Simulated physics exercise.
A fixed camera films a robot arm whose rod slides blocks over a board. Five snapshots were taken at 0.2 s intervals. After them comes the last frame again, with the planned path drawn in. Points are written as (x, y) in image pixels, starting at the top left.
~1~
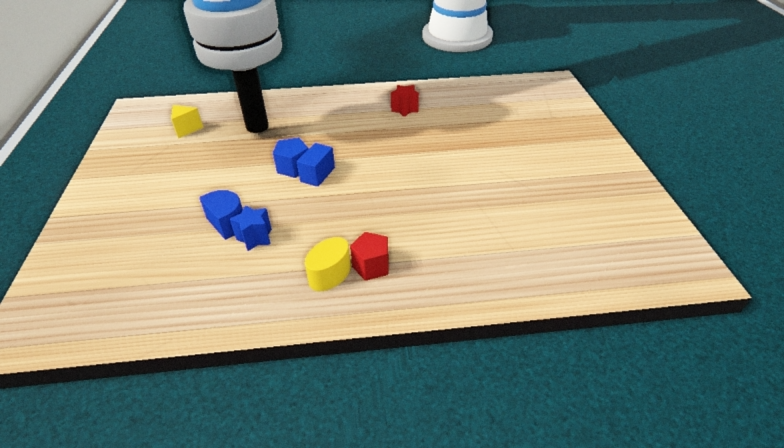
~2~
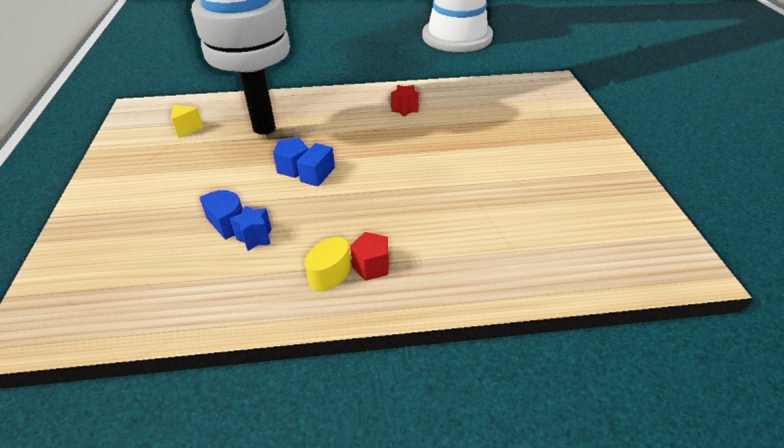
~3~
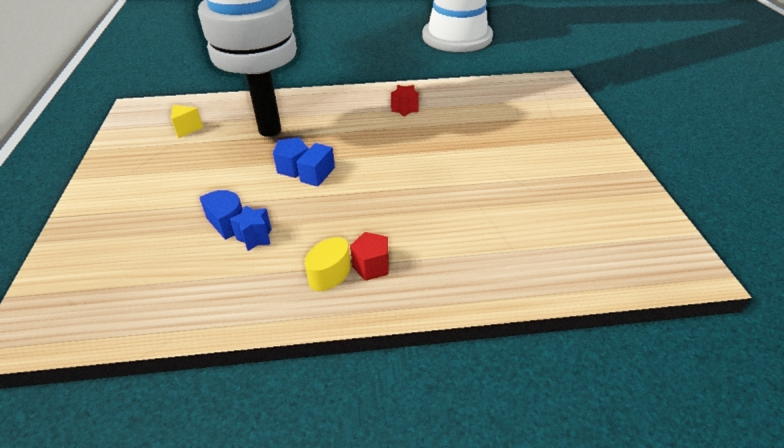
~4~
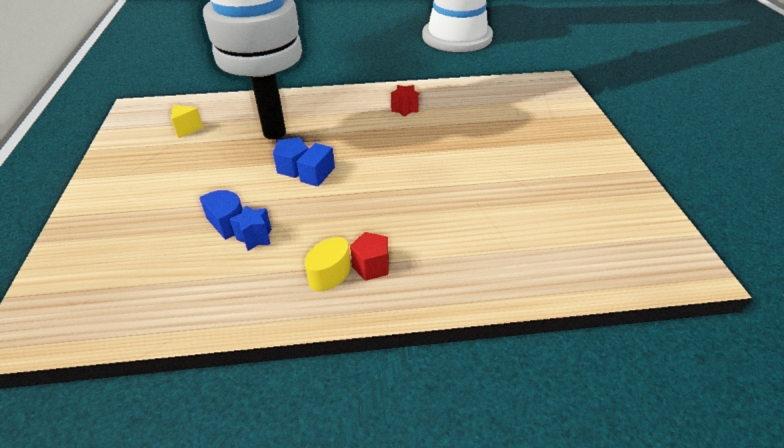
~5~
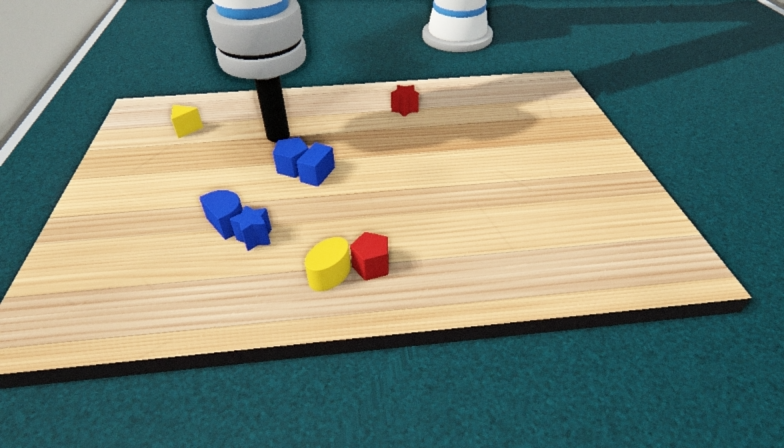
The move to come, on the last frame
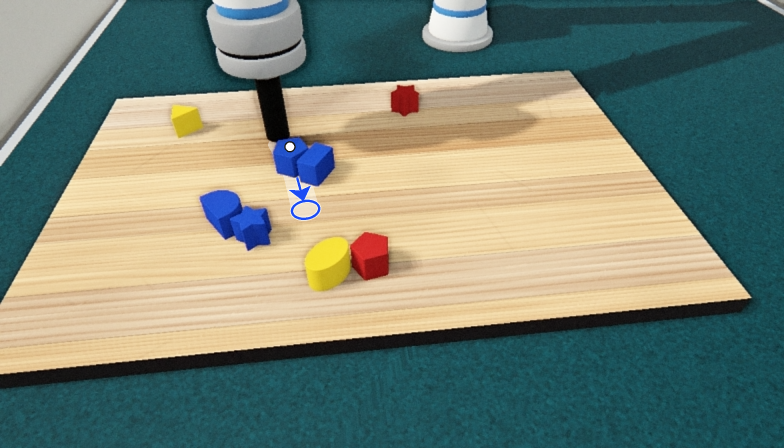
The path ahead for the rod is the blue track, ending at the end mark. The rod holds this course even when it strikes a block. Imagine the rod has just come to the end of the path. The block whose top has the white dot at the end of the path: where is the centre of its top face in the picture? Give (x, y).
Top centre: (333, 187).
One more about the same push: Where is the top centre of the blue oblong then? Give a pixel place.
Around pixel (346, 164).
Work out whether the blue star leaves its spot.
The block in question stays where it was by the end.
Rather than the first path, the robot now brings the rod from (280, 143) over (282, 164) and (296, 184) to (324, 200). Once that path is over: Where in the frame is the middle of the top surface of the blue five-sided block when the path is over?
If I read the scene right, the answer is (354, 178).
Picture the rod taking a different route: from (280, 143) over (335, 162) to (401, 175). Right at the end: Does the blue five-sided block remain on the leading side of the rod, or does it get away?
Lost on the way.
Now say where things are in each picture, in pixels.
In the first picture, lower end of the rod (258, 127), tops of blocks, blue star (250, 217), blue five-sided block (290, 147), blue oblong (315, 154).
In the second picture, rod (264, 129), blocks as before.
In the third picture, rod (270, 131), blocks as before.
In the fourth picture, rod (275, 133), blocks as before.
In the fifth picture, rod (278, 136), blue star (250, 217), blue five-sided block (290, 147), blue oblong (315, 154).
The drawn path runs from (280, 143) over (296, 173) to (306, 210); the dot is on the blue five-sided block.
What follows on the original path. One third of the way, rod (290, 156); blue five-sided block (300, 156), turned 20° anticlockwise; blue oblong (326, 159).
Two thirds of the way, rod (298, 178); blue five-sided block (319, 174), turned 60° anticlockwise; blue oblong (344, 164), turned 40° anticlockwise.
At the end, rod (304, 202); blue star not moved; blue five-sided block (333, 187), turned 90° anticlockwise; blue oblong (346, 164), turned 50° anticlockwise.
